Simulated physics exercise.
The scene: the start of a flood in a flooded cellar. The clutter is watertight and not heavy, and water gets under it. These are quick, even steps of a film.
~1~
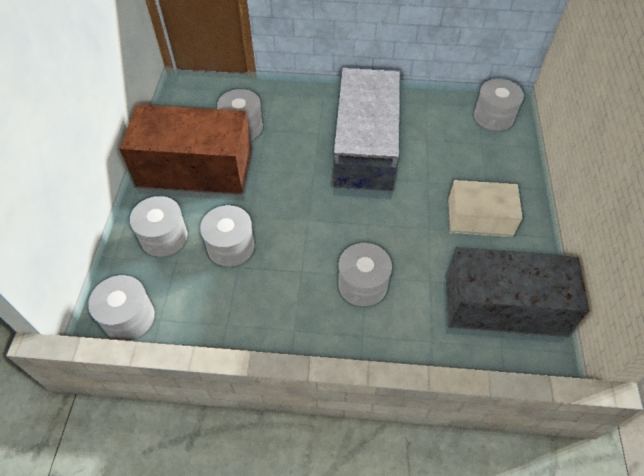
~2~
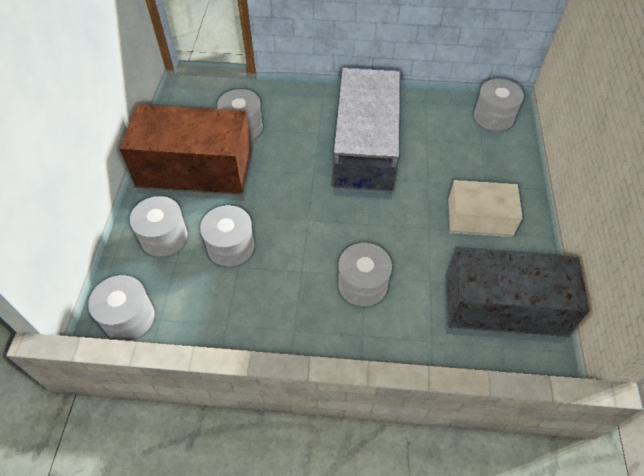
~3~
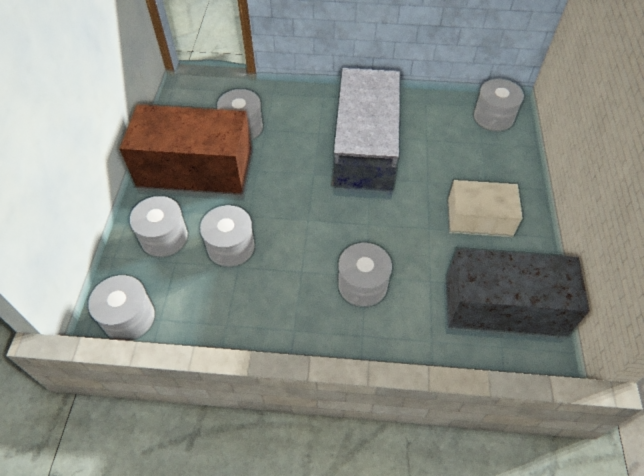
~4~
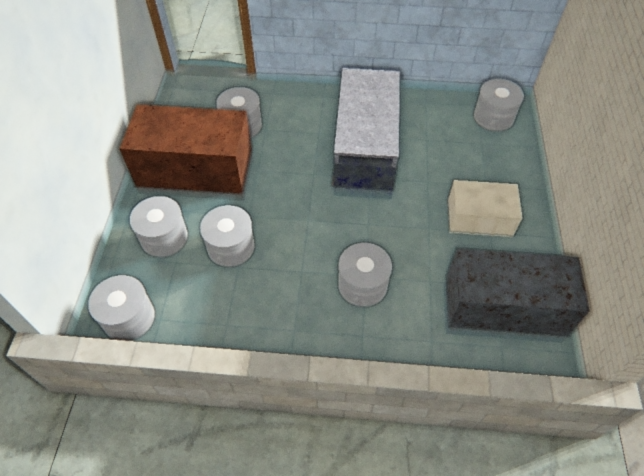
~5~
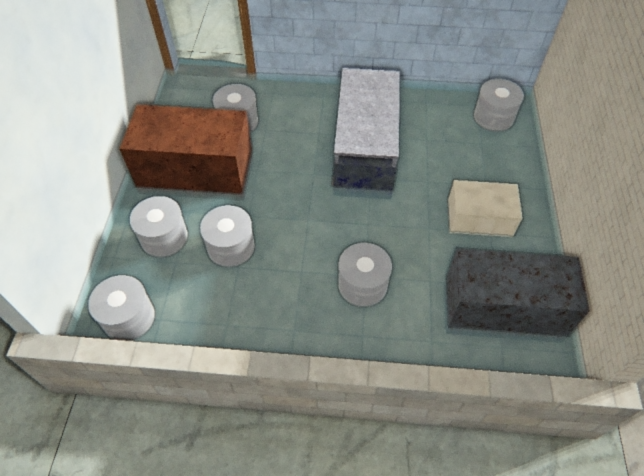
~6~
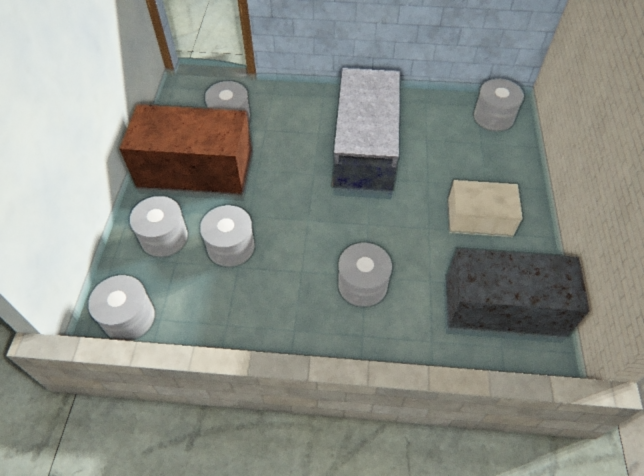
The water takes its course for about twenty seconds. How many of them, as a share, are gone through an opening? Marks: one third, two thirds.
It is less than a third.
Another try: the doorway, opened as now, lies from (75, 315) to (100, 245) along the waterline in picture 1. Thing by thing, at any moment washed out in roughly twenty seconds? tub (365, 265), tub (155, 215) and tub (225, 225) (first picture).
In that order: Through, yes, yes.
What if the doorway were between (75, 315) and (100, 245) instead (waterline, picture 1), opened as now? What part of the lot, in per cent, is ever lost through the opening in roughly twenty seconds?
About 60 per cent.
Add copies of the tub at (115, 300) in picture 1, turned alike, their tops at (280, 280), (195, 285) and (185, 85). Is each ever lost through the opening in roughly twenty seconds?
One after the other: Left behind, no, washed out.
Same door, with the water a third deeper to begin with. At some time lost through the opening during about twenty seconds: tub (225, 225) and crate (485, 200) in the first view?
In turn: Washed out, kept in.
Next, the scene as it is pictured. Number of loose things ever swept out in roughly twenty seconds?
That makes 2.
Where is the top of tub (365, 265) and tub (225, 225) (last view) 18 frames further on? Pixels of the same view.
Roughly at (327, 237) and (269, 169).
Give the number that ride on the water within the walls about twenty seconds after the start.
I count 5.
A moment on, 0 of 7 are out; 7 afloat.
Next, 1 of 7 are out; 6 afloat.
Later, 2 of 7 are out; 5 afloat.
In the end, 2 of 7 are out; 5 afloat.
